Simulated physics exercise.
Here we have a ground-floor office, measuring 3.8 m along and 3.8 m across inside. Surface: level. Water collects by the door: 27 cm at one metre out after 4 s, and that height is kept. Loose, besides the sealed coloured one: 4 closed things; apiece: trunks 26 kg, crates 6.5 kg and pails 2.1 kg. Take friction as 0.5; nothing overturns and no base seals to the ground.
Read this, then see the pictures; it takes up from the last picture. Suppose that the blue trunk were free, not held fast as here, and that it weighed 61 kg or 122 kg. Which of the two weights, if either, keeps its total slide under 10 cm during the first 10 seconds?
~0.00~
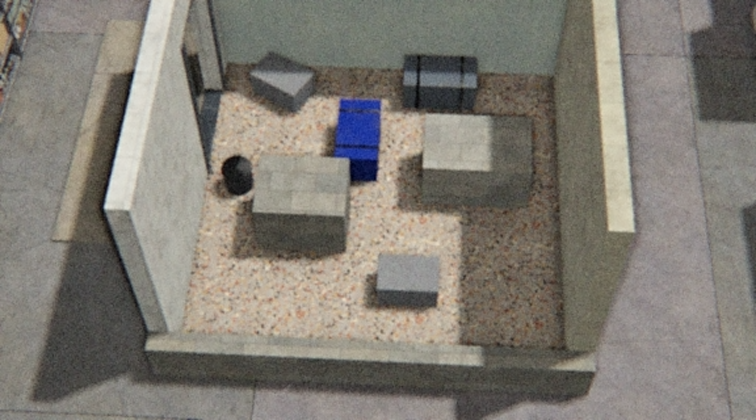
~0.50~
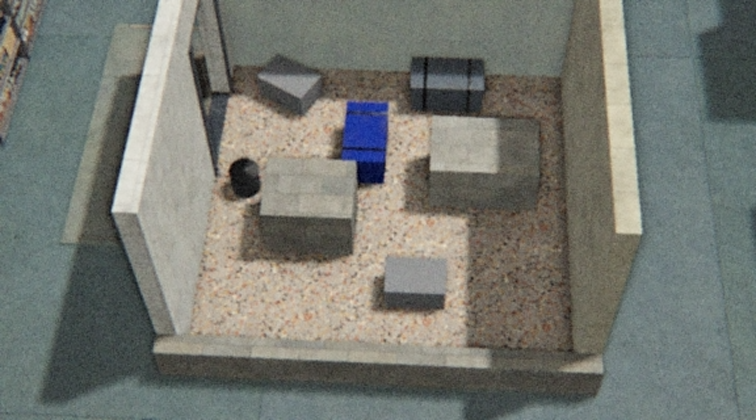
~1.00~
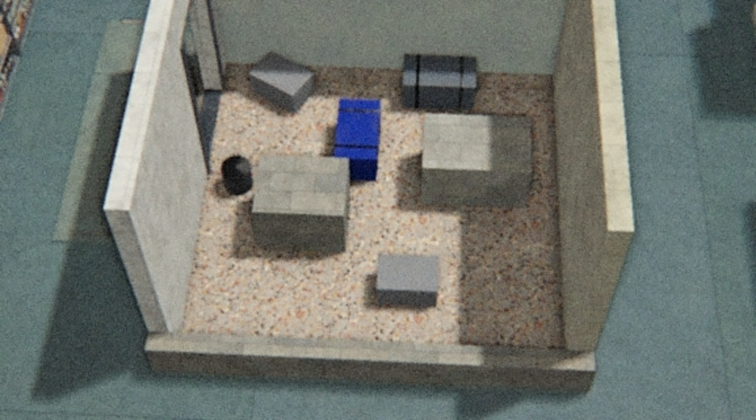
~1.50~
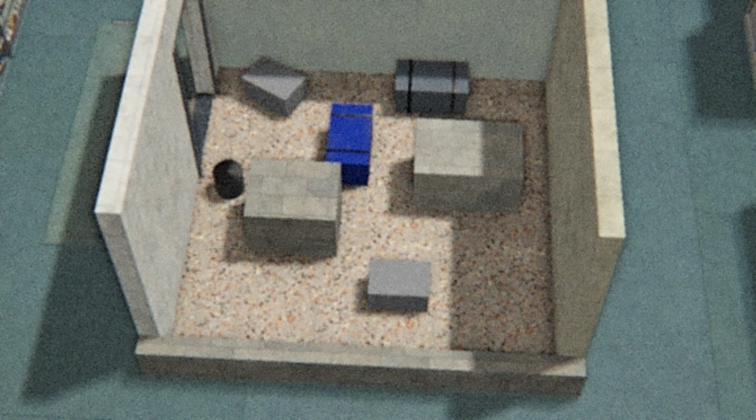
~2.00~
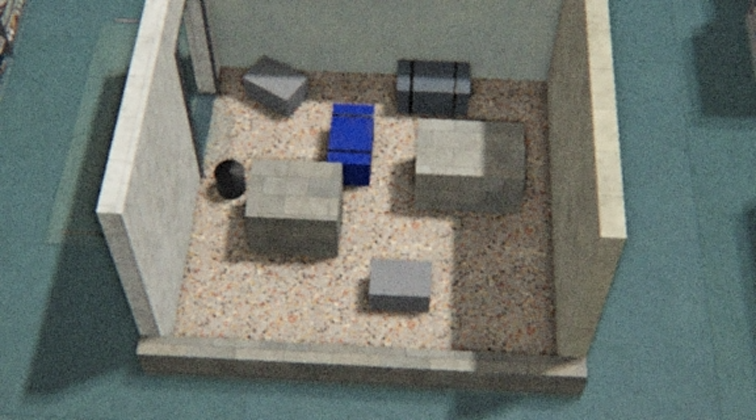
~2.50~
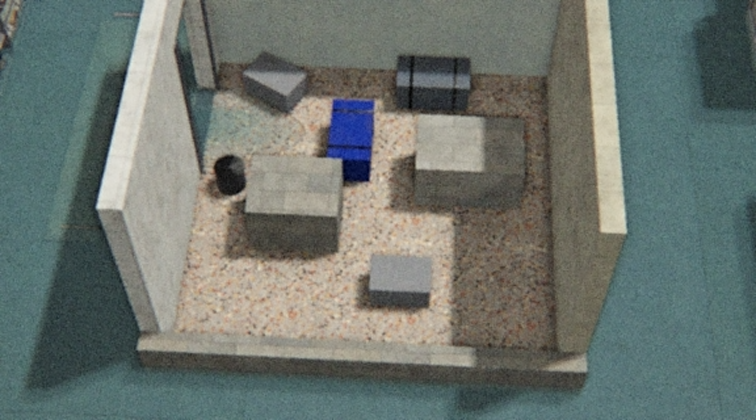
It will need the bigger ballast.
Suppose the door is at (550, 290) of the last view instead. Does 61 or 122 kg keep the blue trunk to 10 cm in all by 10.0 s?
The light one suffices.
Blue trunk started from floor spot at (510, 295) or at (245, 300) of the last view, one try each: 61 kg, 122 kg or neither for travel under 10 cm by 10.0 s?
At the first spot the lesser mass is plenty, at the second the lesser mass is plenty.
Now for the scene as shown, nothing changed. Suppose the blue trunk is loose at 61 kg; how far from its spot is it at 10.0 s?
Around 50 centimetres out of place.
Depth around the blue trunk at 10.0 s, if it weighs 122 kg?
Around 18 cm.
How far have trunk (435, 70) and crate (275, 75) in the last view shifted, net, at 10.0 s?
Respectively 100 and 200 centimetres.
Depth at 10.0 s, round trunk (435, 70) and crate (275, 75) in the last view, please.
First roughly 19 cm, second roughly 14 cm.
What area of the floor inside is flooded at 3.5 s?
About 2.5 m2.
After 3.5 s the blue trunk would be 0 cm from its start with 61 kg and 0 cm from its start with 122 kg; 5 cm of water round it then.
After 4.5 s the blue trunk would be 3 cm from its start with 61 kg and 0 cm from its start with 122 kg; 9 cm of water round it then.
After 7.0 s the blue trunk would be 45 cm from its start with 61 kg and 0 cm from its start with 122 kg; 12 cm of water round it then.
After 10.0 s the blue trunk would be 51 cm from its start with 61 kg and 0 cm from its start with 122 kg; 18 cm of water round it then.
